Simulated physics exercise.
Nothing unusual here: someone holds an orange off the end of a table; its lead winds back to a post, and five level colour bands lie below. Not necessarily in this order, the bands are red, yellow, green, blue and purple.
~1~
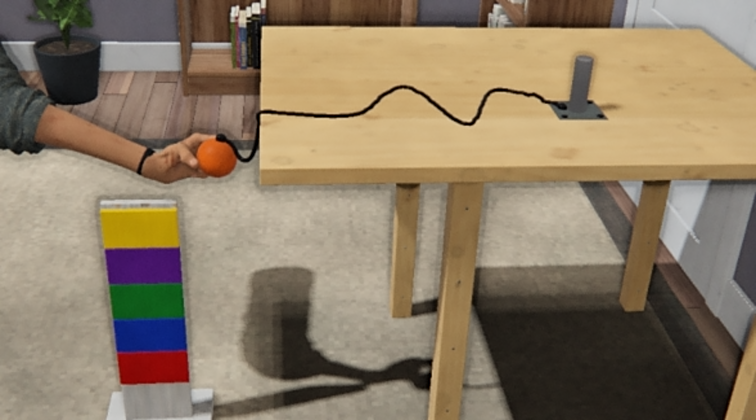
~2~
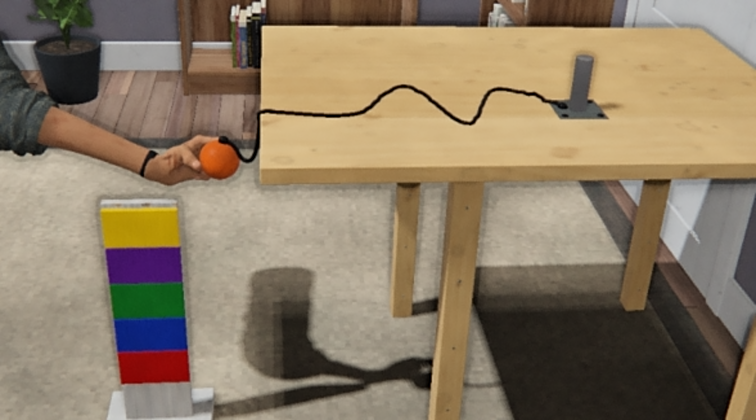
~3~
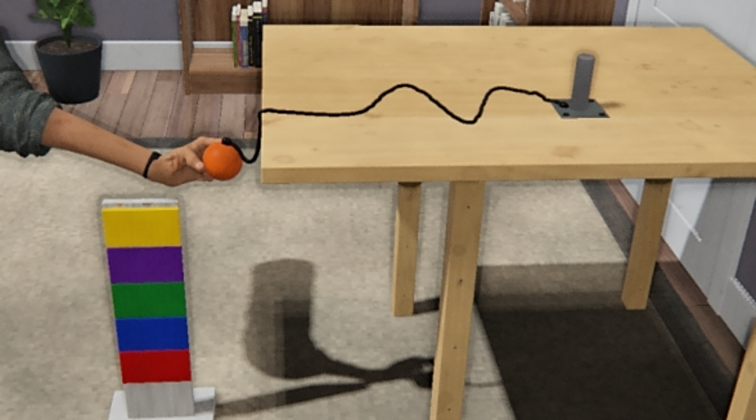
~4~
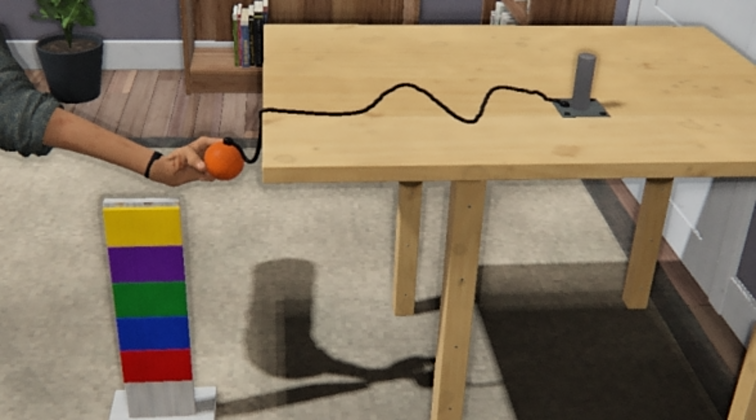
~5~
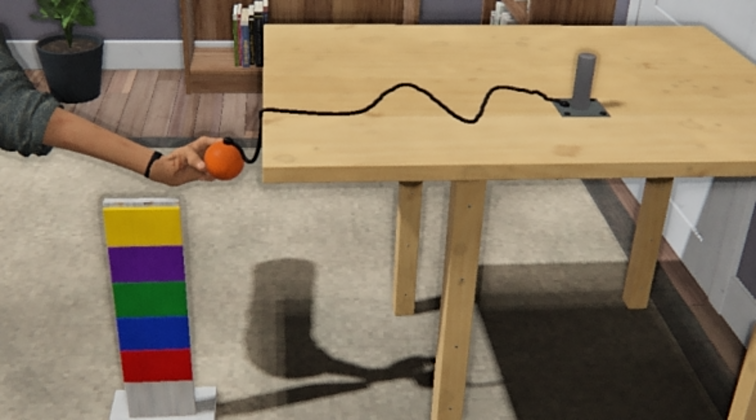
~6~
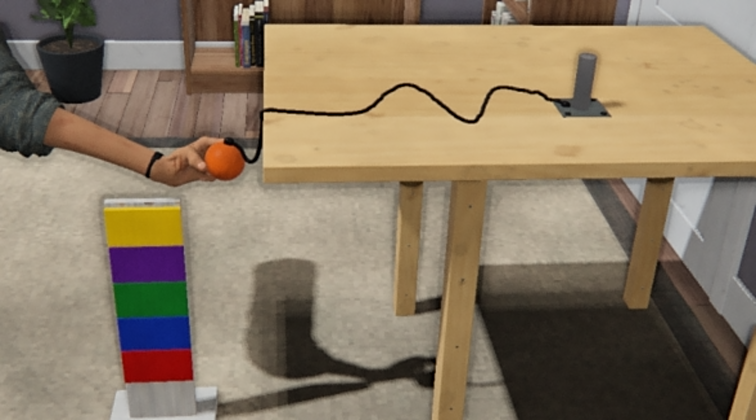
A hand holds an orange ball on a black cord beside a wooden table, barely moving.
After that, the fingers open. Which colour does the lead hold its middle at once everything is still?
The lead holds its middle at red.
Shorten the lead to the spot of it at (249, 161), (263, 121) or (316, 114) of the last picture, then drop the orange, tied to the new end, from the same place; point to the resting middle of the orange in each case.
Try 1: About (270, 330). Try 2: About (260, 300). Try 3: About (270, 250).
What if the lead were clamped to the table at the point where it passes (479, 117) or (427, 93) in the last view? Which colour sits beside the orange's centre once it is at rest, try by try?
Results, in sequence: Green / purple.
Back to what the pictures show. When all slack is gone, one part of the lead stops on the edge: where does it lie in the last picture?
Pixel (412, 86) or thereabouts.
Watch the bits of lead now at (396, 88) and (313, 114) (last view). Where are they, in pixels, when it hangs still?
Final spots: (263, 128), then (269, 237).
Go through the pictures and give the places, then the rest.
Orange (217, 158); yellow (140, 230); purple (144, 267); green (147, 302); blue (150, 336); red (153, 369), in the first frame.
Orange (220, 160); lead through (529, 95) (480, 112) (429, 98) (373, 105) (282, 113), in the second frame.
Orange (223, 161), in the third frame.
Orange (224, 161); lead through (531, 93) (482, 110) (431, 96) (375, 103) (284, 112), in the fourth frame.
Orange (225, 161), in the fifth frame.
Orange (225, 161); lead through (532, 93) (483, 110) (432, 96) (376, 103) (285, 112), in the sixth frame.
A little later, orange near (285, 358); level with red.
Next, orange near (262, 360); level with red.
When it is over, orange near (274, 363); level with red. Its middle rests at the red band.
